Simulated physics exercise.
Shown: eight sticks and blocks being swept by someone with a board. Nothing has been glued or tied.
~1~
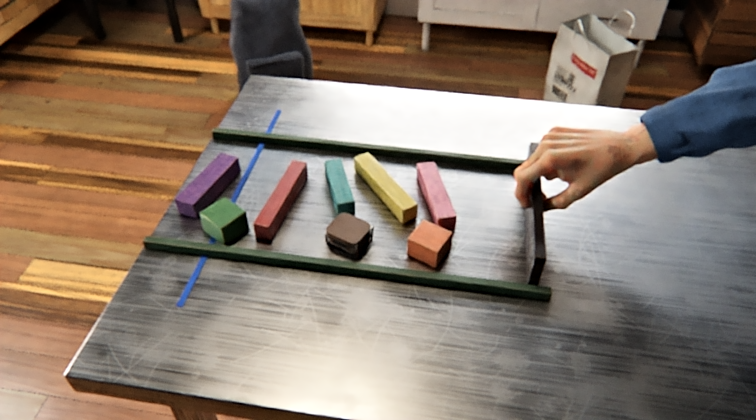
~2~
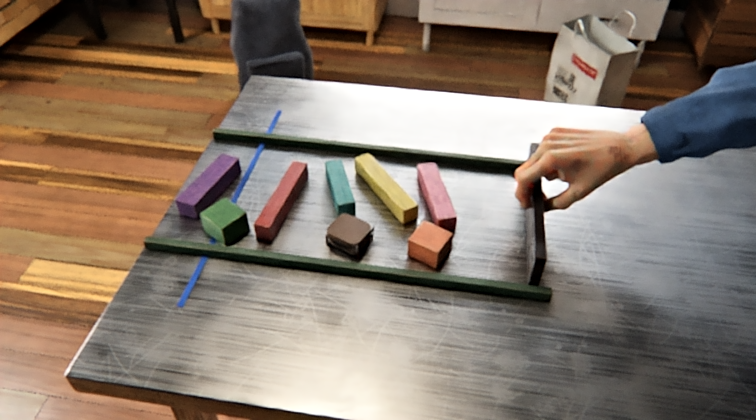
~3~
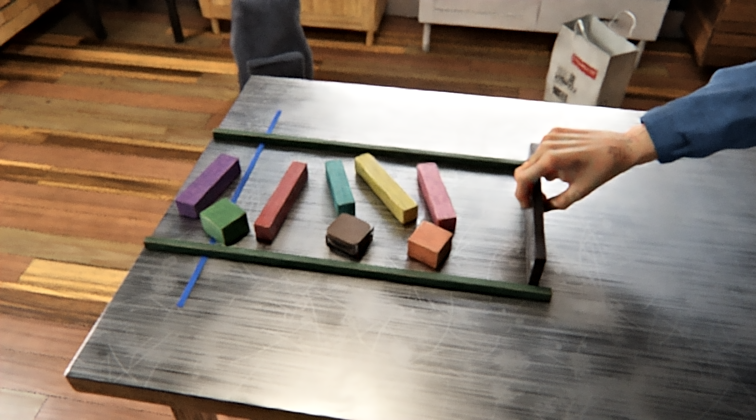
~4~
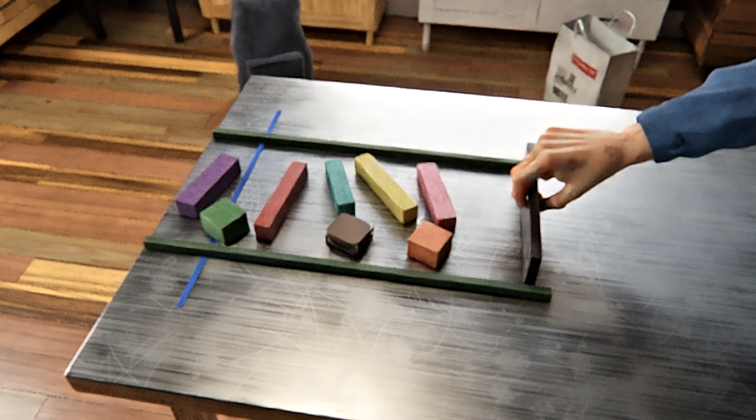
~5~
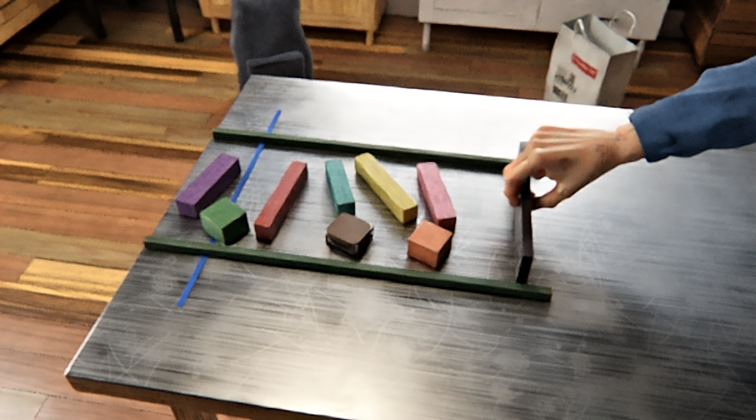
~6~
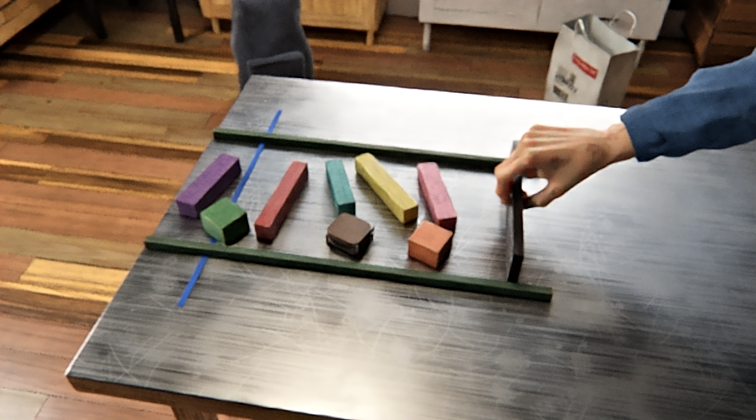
At first, a hand holds a dark board upright between two green rails on a table, to the right of eight coloured sticks and blocks. The board stays nearly still, then the hand slides it a short way left. The pieces do not move, and the board has not touched them.
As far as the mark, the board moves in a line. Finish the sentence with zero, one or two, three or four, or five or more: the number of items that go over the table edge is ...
The number of items that go over the table edge is three or four.
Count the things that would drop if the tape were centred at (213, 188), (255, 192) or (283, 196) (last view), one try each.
5, 2, 0.
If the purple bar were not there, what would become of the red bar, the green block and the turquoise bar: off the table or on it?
The red bar comes down; the green block comes down; the turquoise bar stays on.
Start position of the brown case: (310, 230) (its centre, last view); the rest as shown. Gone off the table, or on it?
I reckon from there it stays aboard.
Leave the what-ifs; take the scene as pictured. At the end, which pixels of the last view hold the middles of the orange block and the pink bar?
The first near (202, 220), the second near (236, 172).
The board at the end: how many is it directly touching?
The answer is 2.
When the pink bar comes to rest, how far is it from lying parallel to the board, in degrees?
Close to 0°.
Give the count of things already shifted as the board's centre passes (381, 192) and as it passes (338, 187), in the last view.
5 at one spot and 7 at the other.
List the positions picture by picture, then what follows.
Purple bar (209, 184); green block (225, 221); red bar (282, 198); board (533, 209); tape (238, 191), in the first picture.
Green block (225, 221); orange block (430, 244), in the second picture.
Red bar (283, 199); pink bar (436, 196), in the third picture.
Purple bar (210, 185); board (530, 209), in the fourth picture.
Green block (225, 221); turquoise bar (340, 187), in the fifth picture.
Purple bar (210, 185); green block (226, 221); red bar (283, 199); board (514, 207); tape (239, 190), in the sixth picture.
Soon after, none off yet; purple bar at rest near (210, 185); green block at rest near (226, 221); red bar at rest near (283, 199).
Then, none off yet; purple bar at rest near (210, 185); green block at rest near (226, 221); red bar moving near (274, 197).
Further on, none off yet; purple bar moved a little near (180, 176); green block moved well along near (159, 212); red bar moved about its own width near (208, 186).
At rest, the number that fall off is three or four; fallen, red bar, green block and purple bar.
